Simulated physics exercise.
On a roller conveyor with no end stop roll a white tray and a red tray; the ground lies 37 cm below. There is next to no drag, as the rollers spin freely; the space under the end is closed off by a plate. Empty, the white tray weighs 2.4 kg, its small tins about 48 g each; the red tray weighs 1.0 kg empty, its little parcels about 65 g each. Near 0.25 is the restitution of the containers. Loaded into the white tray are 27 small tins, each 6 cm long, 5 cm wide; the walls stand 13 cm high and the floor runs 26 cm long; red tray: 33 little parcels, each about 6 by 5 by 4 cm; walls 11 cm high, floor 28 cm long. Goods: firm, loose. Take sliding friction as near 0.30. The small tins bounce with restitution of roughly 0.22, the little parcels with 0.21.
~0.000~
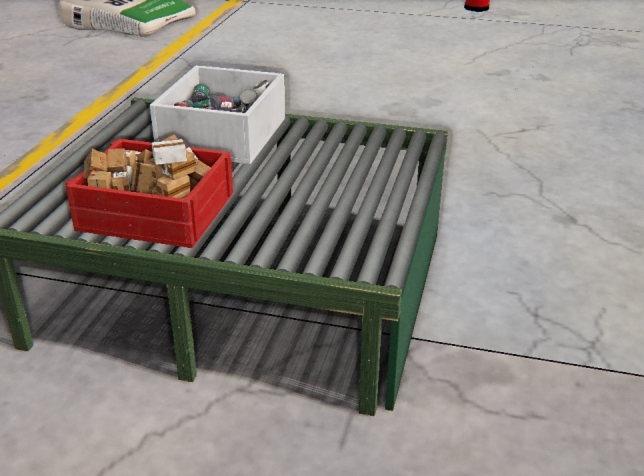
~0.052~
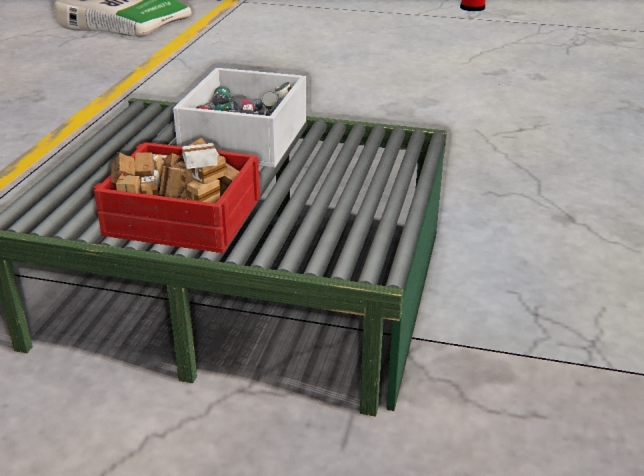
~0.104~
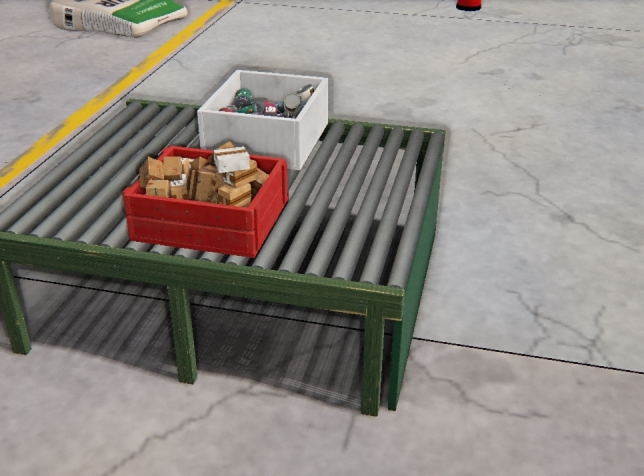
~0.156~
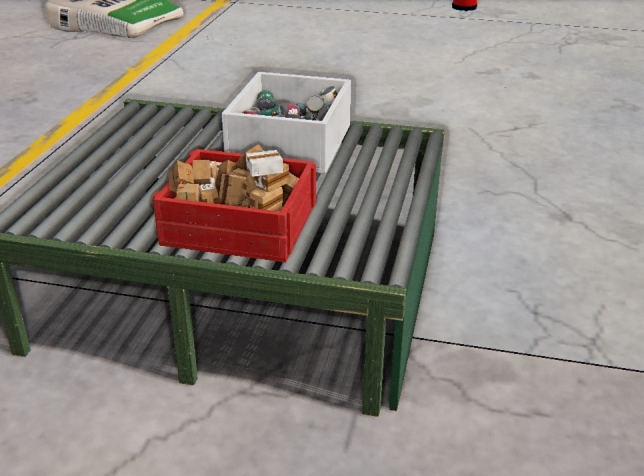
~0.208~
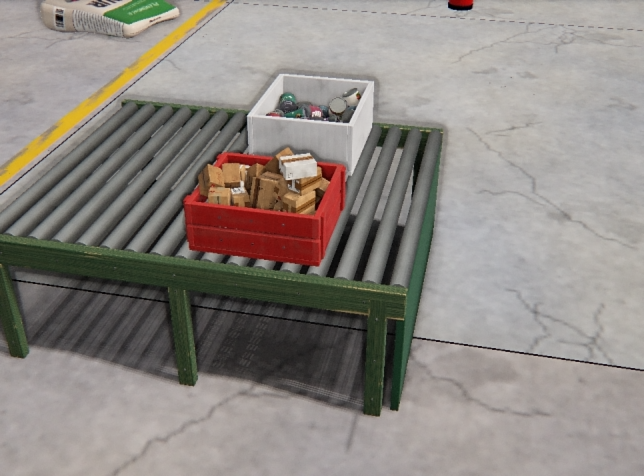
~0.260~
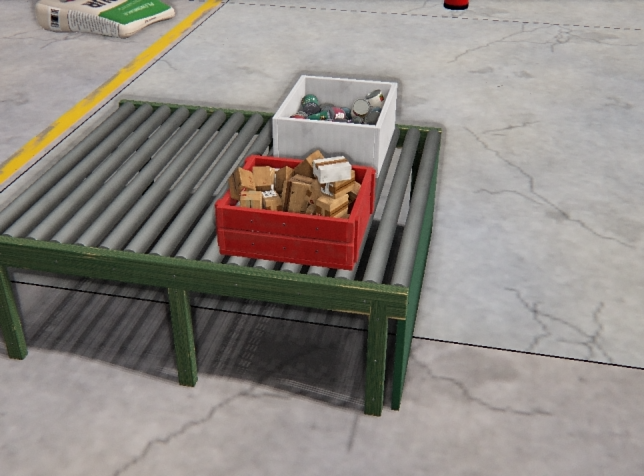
Red tray of little parcels and white tray of small tins rolling steadily rightward side by side along a green-framed roller conveyor.
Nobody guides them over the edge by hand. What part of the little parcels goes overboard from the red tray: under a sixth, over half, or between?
It sheds less than a sixth of them.
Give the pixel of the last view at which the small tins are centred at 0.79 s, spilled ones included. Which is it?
Pixel (586, 253), give or take.
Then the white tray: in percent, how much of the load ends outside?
Lost: White tray 0 per cent.
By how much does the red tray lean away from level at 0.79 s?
It leans roughly 20°.
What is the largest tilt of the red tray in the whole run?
I'd say the peak lean is close to 35°.
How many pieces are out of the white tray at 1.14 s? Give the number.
Out so far from the white tray: Around 0.
After 0.32 s, the leading end passes the last roller.
After 0.59 s, the white tray leans 10° with 0 of 27 out and the red tray leans 12° with 0 of 33 out.
After 0.79 s, the white tray leans 19° with 0 of 27 out and the red tray leans 20° with 1 of 33 out.
After 1.14 s, the white tray is level with 0 of 27 out and the red tray is level with 2 of 33 out.
Outcome (at 1.23 s), the white tray is level with 0 of 27 out and the red tray is level with 2 of 33 out. Asked share, 2 of 33, 6 per cent.
